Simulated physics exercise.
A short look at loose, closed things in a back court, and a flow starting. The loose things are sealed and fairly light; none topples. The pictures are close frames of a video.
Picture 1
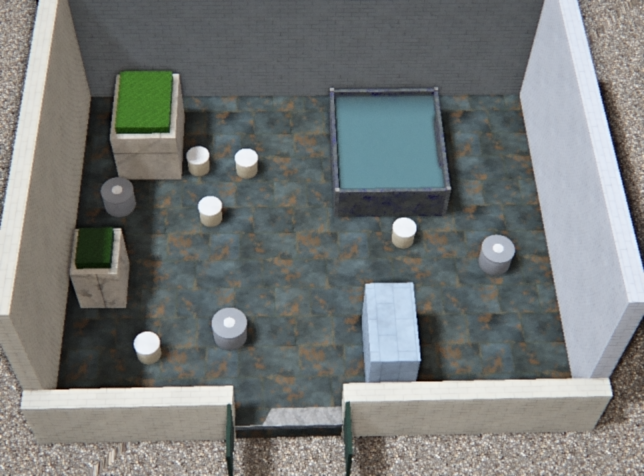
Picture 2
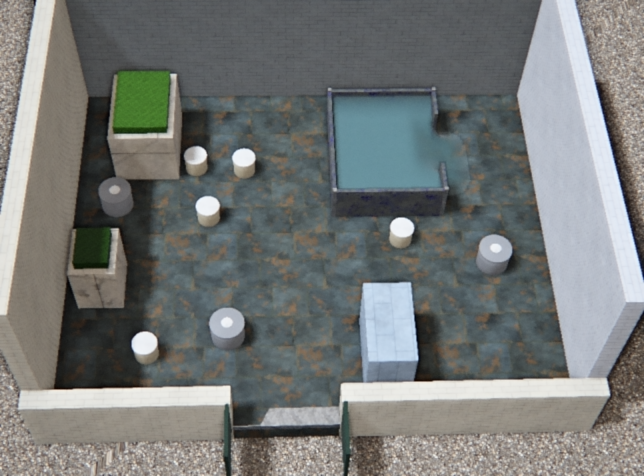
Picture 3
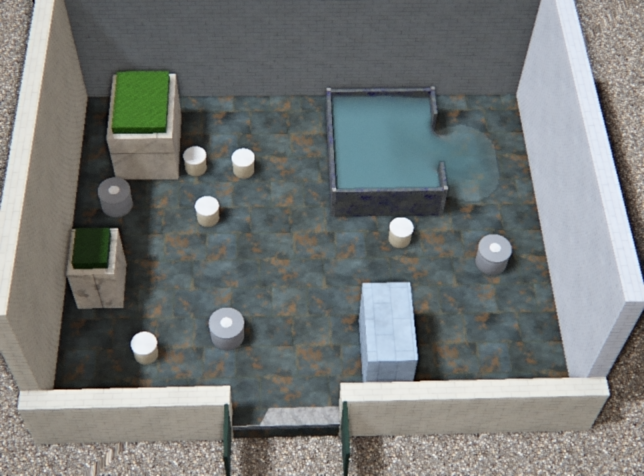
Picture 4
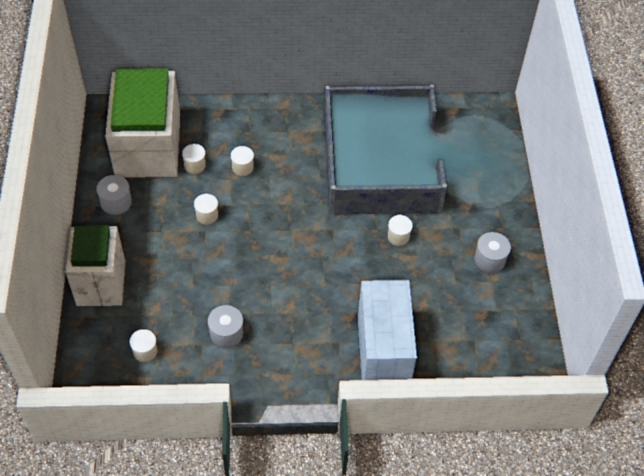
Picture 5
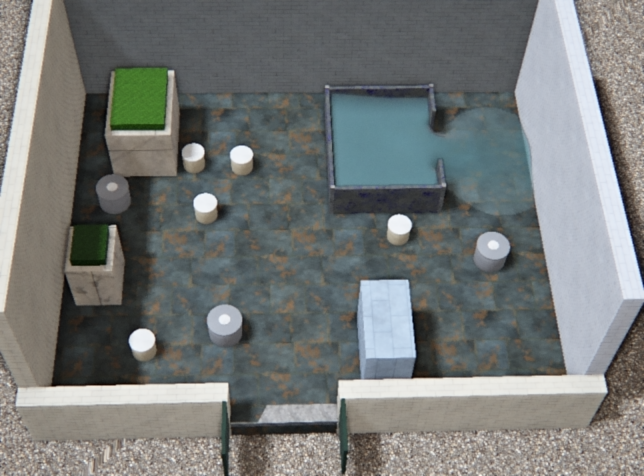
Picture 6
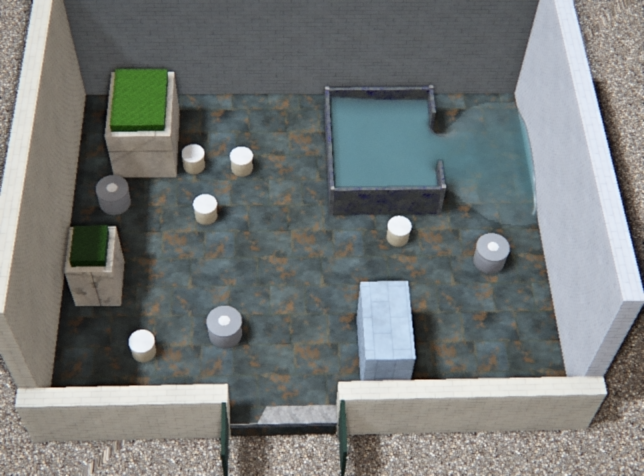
Water pours through a gap in the pool's right side and spreads across the floor.
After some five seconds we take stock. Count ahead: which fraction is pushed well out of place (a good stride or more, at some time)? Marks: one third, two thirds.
Share: Less than a third.
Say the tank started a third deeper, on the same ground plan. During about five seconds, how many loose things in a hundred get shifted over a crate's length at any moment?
Some 10 per cent.
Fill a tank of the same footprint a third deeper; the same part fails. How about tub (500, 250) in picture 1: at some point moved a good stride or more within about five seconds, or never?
Verdict: Swept aside.
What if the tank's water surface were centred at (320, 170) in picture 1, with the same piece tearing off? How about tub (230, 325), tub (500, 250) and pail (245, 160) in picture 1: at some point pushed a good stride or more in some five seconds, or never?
In that order: Not that far, shifted that much, under that.
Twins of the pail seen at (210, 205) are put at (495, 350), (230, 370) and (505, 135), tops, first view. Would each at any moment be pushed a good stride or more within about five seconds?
In turn: Swept aside, not that far, that far or more.
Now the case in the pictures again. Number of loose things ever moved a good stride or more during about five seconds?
1 of them.
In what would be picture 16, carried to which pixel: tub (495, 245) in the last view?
Near (468, 256).
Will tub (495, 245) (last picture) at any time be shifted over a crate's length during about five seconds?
My call: Shifted that much.
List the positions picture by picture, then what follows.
A tub at (498, 249), on the bottom; a tub at (229, 323), on the bottom; 0 of 8 have shifted, in the first picture.
A tub at (496, 248) rests on the ground; a tub at (227, 323), on the bottom; 0 of 8 have shifted, in the second picture.
A tub at (495, 248) rests on the ground; a tub at (226, 323) rests on the ground; 0 of 8 have shifted, in the third picture.
A tub at (494, 246) rests on the ground; a tub at (225, 320) rests on the ground; 0 of 8 have shifted, in the fourth picture.
A tub at (493, 245) rests on the ground; a tub at (224, 320) rests on the ground; 0 of 8 have shifted, in the fifth picture.
A tub at (493, 247) rests on the ground; a tub at (224, 321) rests on the ground; 0 of 8 have shifted, in the sixth picture.
A moment on, 0 of 8 are well off their spots; 0 afloat.
Next, 0 of 8 are well off their spots; 0 afloat.
Later, 1 of 8 are well off their spots; 0 afloat.
In the end, 1 of 8 are well off their spots, and 1 have been at some point; 1 afloat.
